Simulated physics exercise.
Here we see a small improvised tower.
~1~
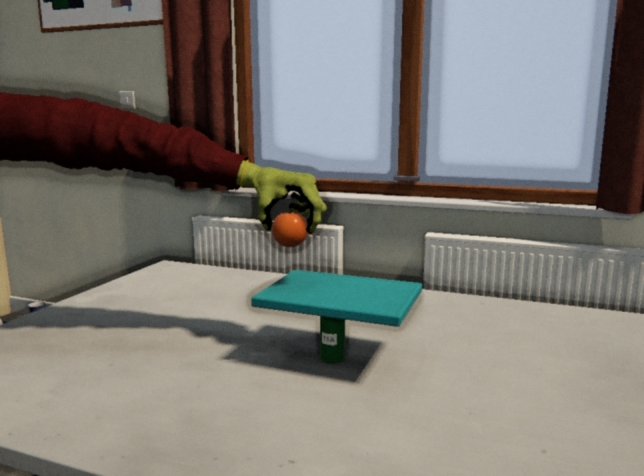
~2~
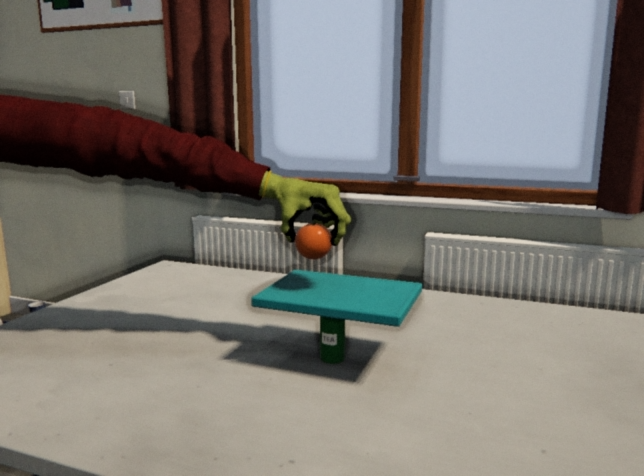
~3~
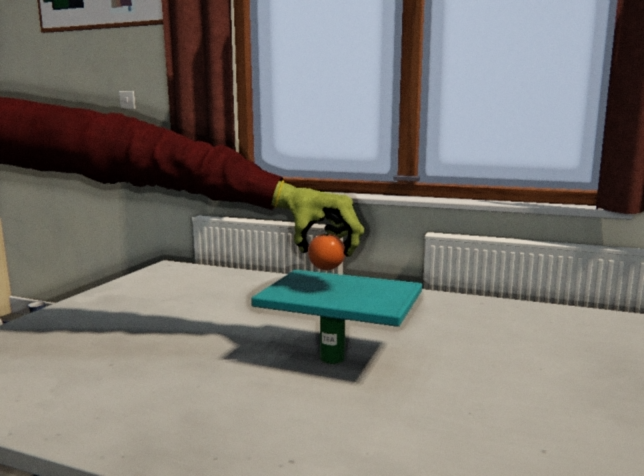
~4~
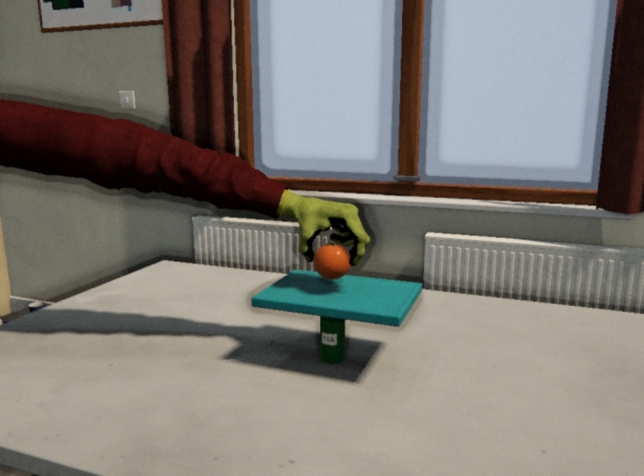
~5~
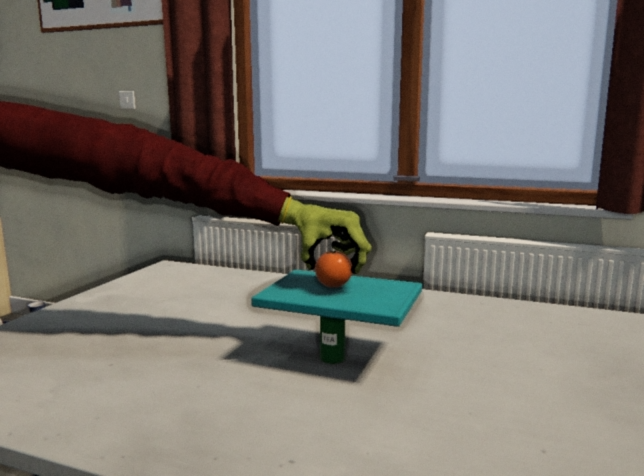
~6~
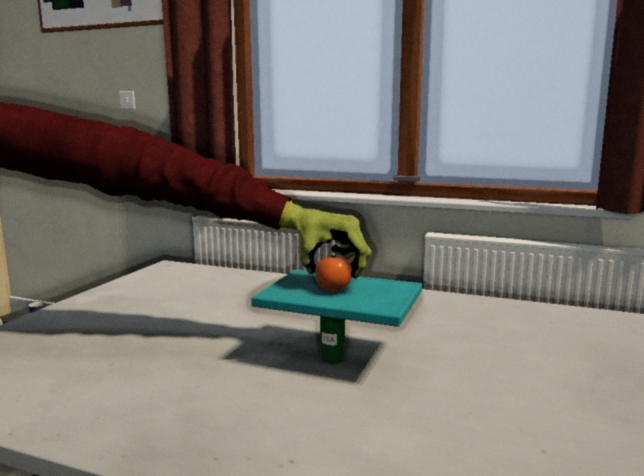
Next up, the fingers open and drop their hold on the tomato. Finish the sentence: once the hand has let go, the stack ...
The stack stands firm.
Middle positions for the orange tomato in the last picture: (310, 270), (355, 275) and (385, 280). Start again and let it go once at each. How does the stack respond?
So, first it stays steady, next it tips over, and last it tips over.
Then, 0.30 s past the last view, nothing moves.
Then, 0.70 s past the last view, orange tomato resting near (334, 274).
Finally, all 3 still in place. Final places as the last picture's camera would see them, orange tomato near (334, 274). The stack stays up.
